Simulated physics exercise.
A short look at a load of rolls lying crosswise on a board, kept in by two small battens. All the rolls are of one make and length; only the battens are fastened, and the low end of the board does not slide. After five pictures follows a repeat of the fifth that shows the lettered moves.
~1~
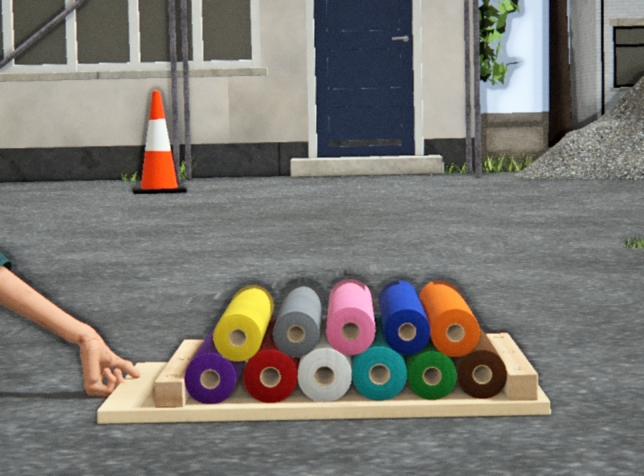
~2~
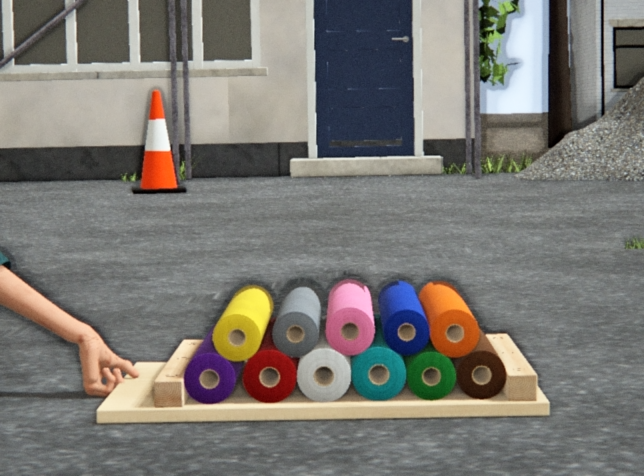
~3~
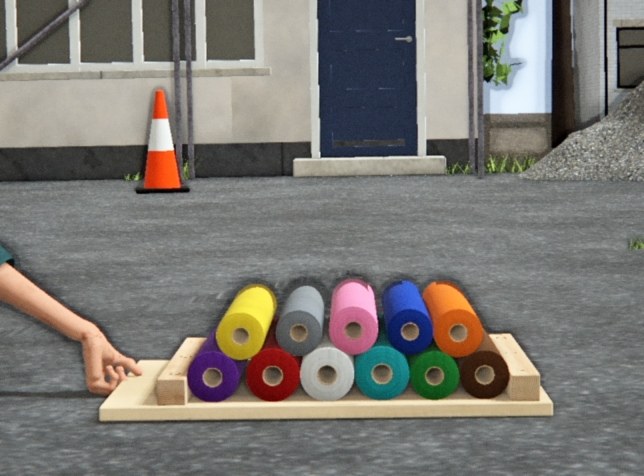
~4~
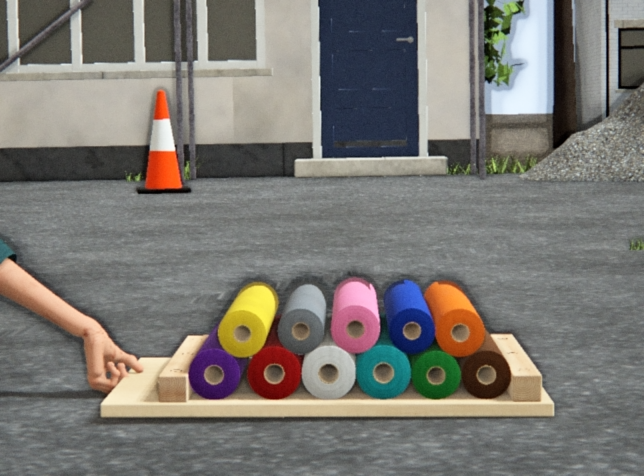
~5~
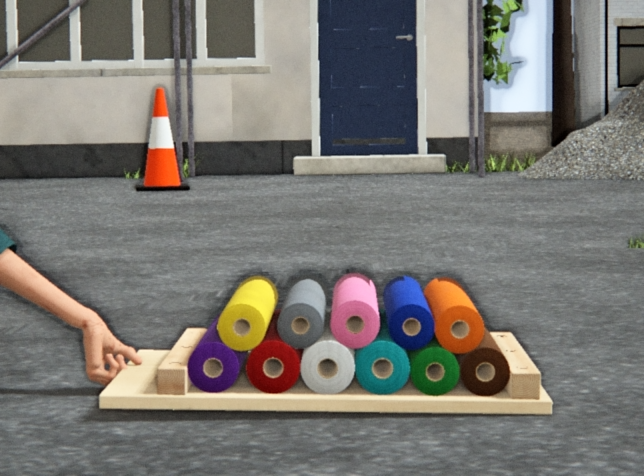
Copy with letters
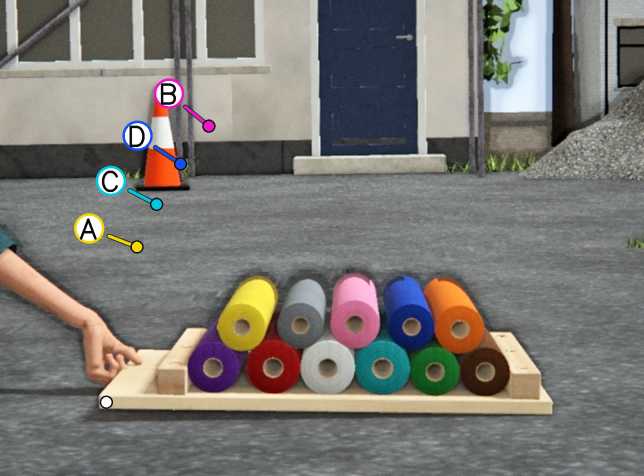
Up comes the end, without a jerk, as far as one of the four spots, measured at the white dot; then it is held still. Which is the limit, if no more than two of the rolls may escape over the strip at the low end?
C is the limit.
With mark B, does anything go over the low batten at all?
Yes, at B.
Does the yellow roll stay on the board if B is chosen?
No, with B.
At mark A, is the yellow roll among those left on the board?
The yellow roll: Yes.
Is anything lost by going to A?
At A: No.
On the marked copy, A at (137, 247); B at (209, 126); C at (157, 204); D at (181, 164); the white dot at (107, 402).
Taking C. A third of the way, board at 17°.
Two thirds of the way, board at 28°.
When it is over, board at 28°, two over the low batten (orange, blue).
As for the rest, A none over the low batten; B five over the low batten; D five over the low batten.
